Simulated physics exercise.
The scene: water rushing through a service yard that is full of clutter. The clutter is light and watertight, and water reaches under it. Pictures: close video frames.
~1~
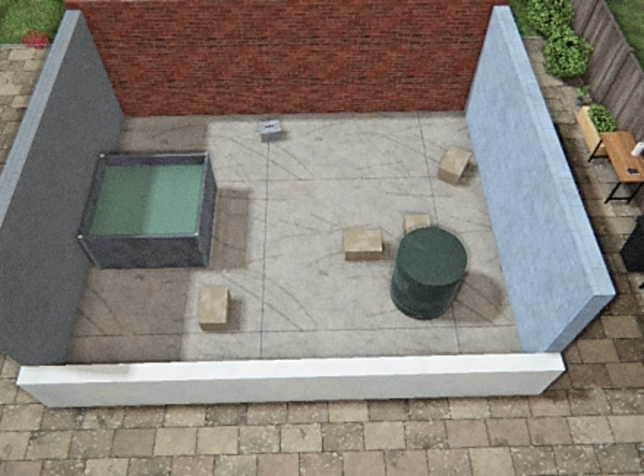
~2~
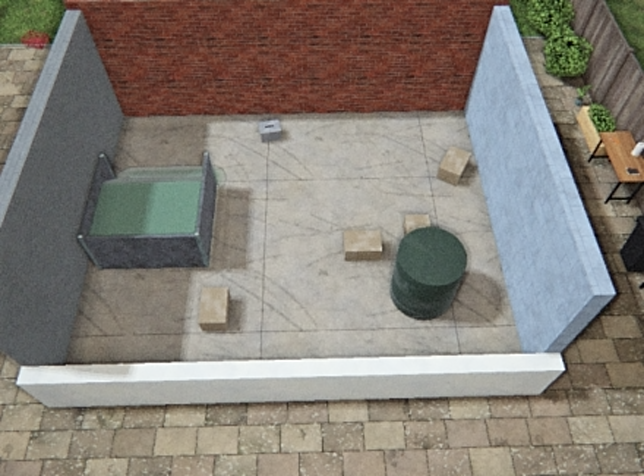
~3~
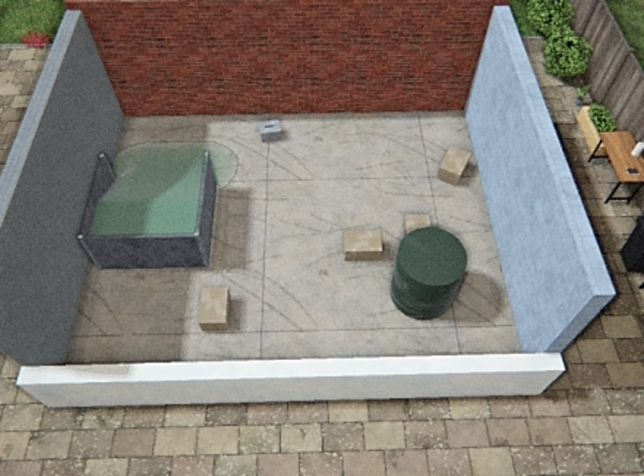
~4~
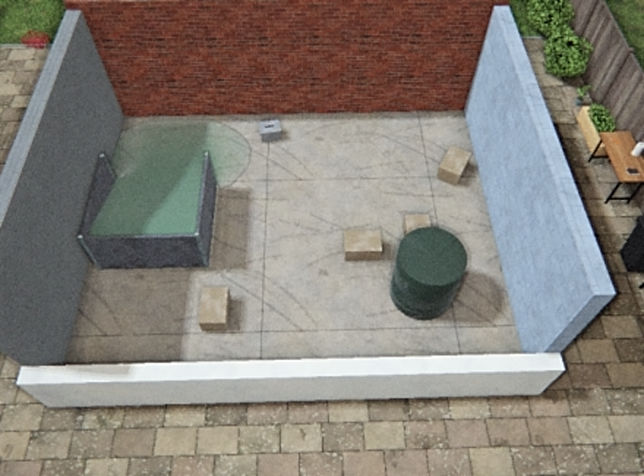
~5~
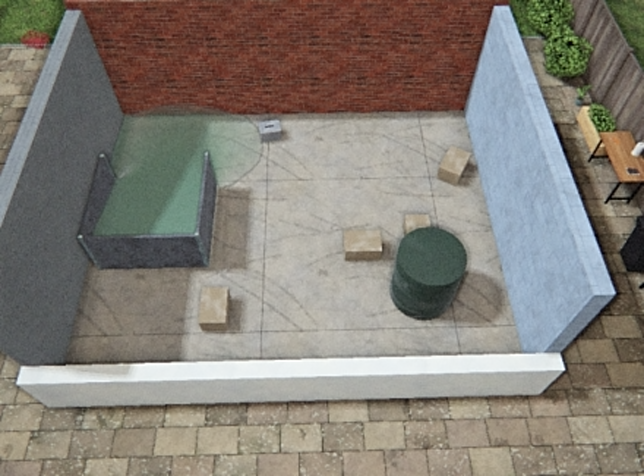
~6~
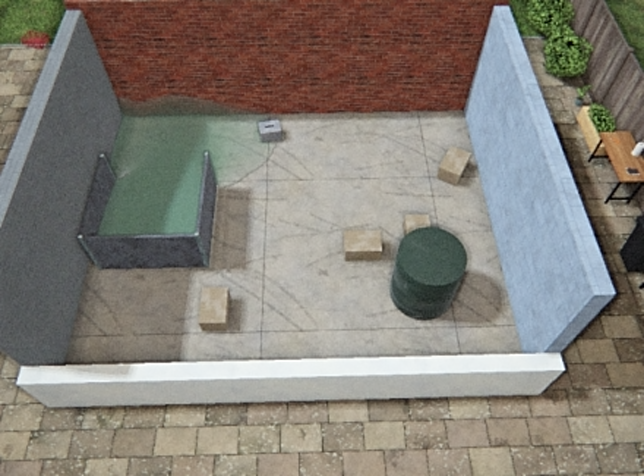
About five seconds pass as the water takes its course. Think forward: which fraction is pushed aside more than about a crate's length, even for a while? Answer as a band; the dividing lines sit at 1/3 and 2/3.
2/3 or more.
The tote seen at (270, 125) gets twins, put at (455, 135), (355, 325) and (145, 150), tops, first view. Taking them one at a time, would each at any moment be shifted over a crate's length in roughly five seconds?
One by one: Knocked well away; hardly budges; knocked well away.
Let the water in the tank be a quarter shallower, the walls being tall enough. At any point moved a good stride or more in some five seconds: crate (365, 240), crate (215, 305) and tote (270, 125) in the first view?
In sequence: Went the distance, fell short and went the distance.
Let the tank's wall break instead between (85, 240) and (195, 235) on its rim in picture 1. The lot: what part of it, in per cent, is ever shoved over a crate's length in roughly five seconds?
It comes to some 80 per cent.
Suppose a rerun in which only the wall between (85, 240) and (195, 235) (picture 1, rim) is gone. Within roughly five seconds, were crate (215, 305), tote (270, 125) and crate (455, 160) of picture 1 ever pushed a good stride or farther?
Object by object: Covered the distance, short of it, covered the distance.
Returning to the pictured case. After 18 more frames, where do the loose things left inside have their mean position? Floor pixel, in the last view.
Near (392, 251).
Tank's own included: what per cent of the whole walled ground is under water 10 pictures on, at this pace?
I'd put it at some 35 per cent.
A moment on, 0 of 5 are well off their spots; 0 afloat.
Next, 1 of 5 are well off their spots; 0 afloat.
Later, 2 of 5 are well off their spots; 1 afloat.
In the end, 4 of 5 are well off their spots, and 4 have been at some point; 3 afloat.
